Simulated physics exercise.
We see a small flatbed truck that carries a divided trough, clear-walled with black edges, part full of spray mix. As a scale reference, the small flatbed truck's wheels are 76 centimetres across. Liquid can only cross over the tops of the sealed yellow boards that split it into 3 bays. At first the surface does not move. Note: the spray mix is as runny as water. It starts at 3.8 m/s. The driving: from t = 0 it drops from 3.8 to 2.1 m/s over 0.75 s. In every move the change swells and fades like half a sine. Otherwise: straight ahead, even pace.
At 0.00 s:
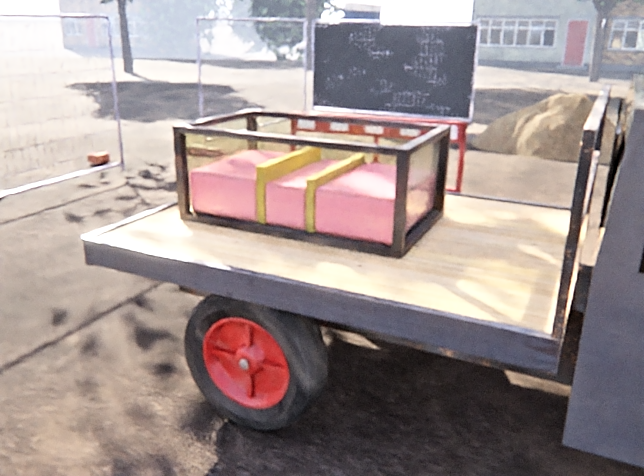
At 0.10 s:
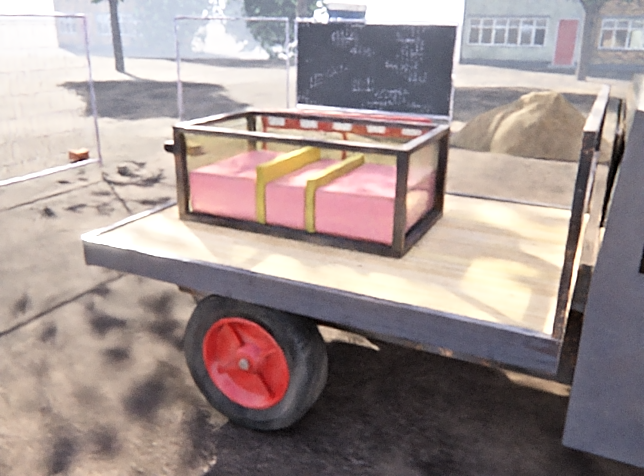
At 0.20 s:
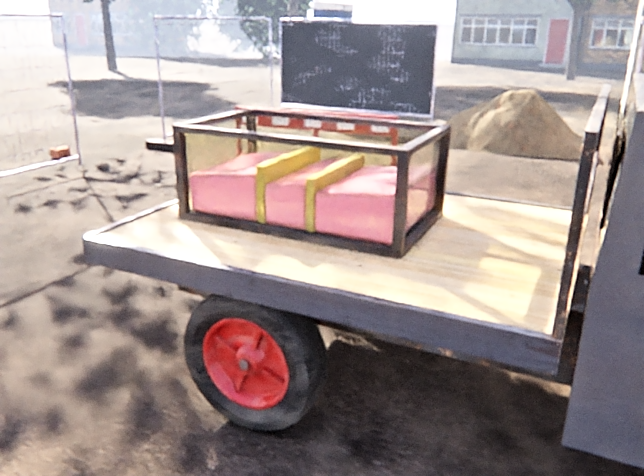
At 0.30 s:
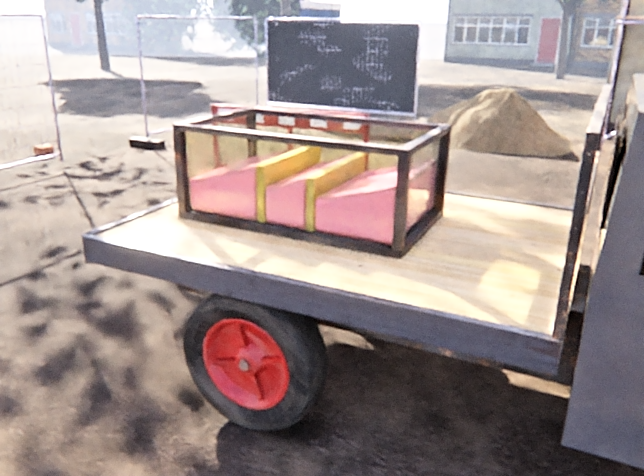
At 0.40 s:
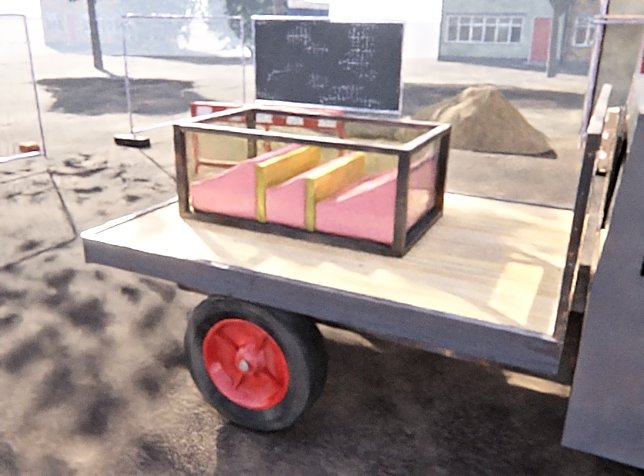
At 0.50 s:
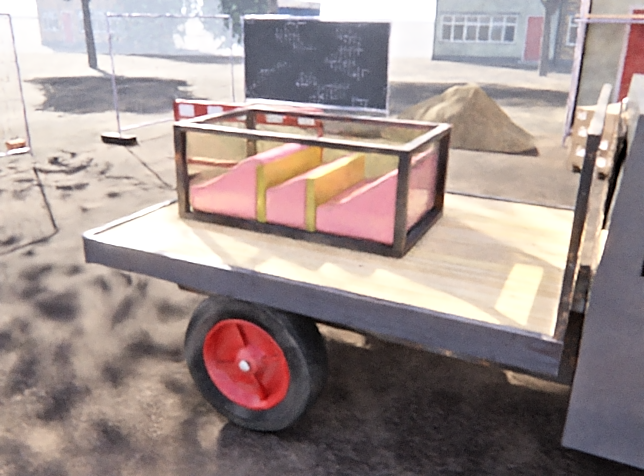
In a sunlit yard with a blackboard and a sand pile behind, a small flatbed truck rolled along carrying a divided clear-walled trough, and the pink liquid inside went from nearly level to slanted, higher toward the right in each section.
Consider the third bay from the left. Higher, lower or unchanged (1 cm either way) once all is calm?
I expect the level to hold steady.
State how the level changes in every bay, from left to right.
From the left: 1 down, 2 up, 0.
After 0.90 s the bays hold 24, 26, 25 cm, left to right.
After 1.30 s the bays hold 24, 27, 25 cm, left to right.
After 1.80 s the bays hold 24, 27, 25 cm, left to right.
After 3.73 s the bays hold 24, 27, 25 cm, left to right.
